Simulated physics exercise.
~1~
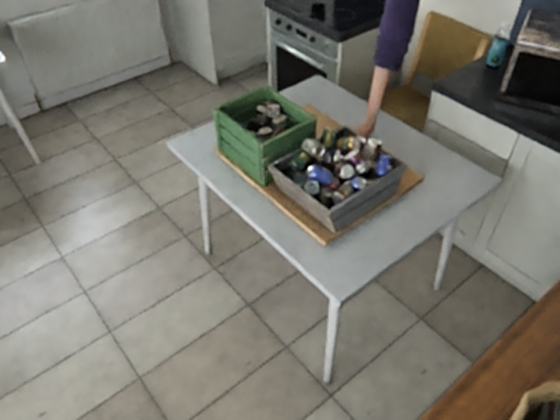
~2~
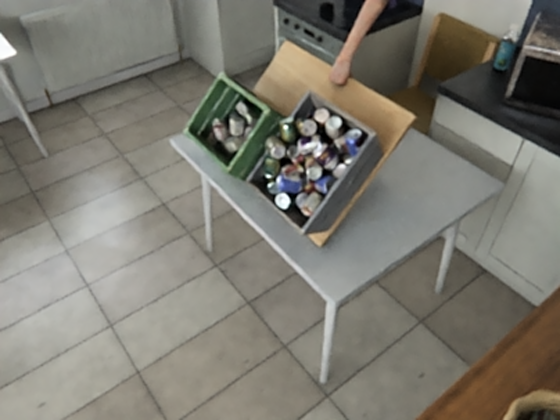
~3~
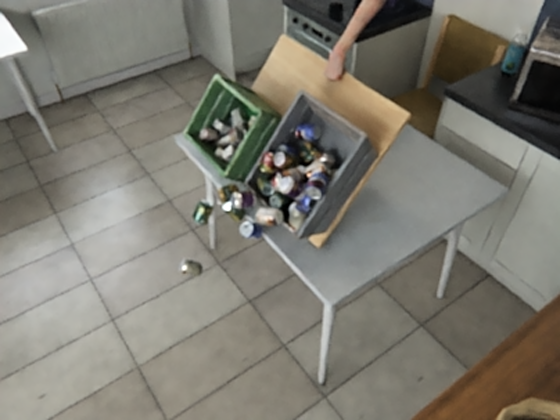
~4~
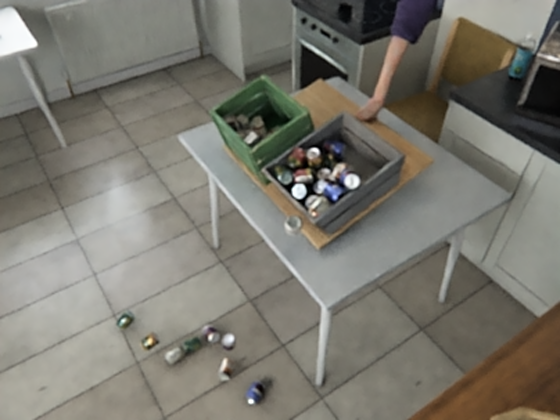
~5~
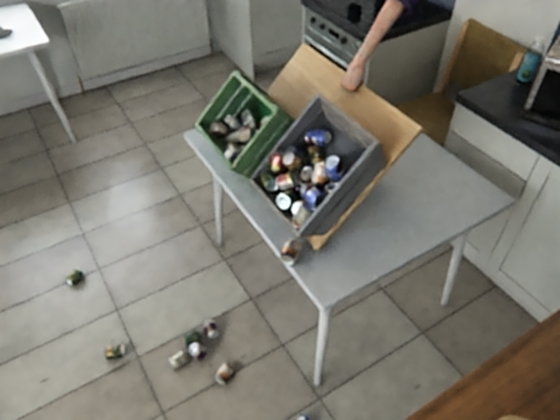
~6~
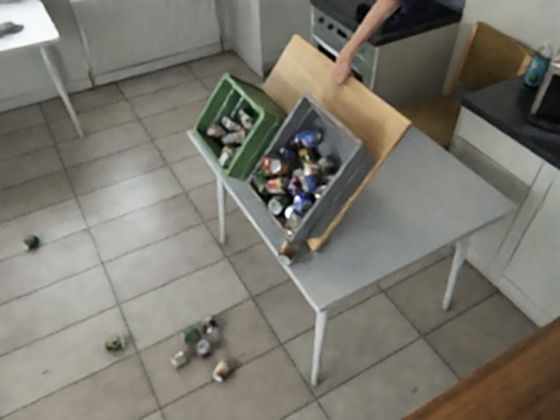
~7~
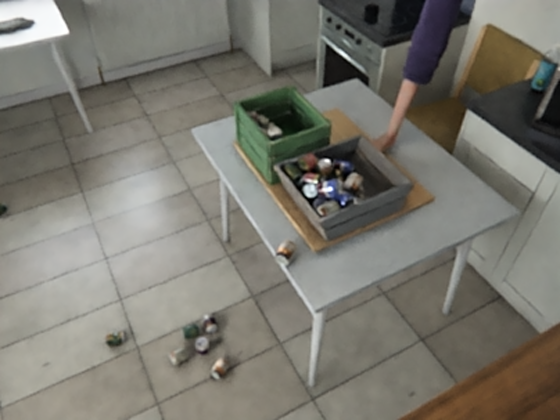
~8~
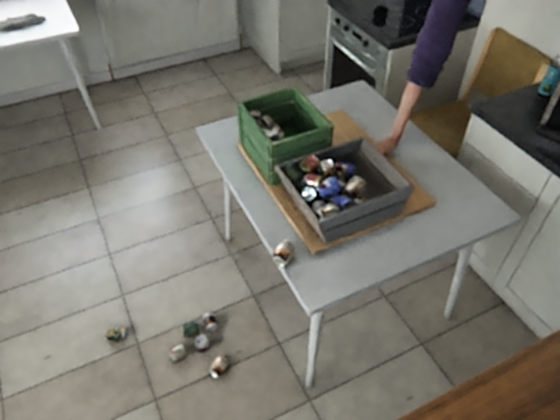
Hand tipping a board with green and grey boxes on a table twice, cans spilling to the floor, then lowering it flat.
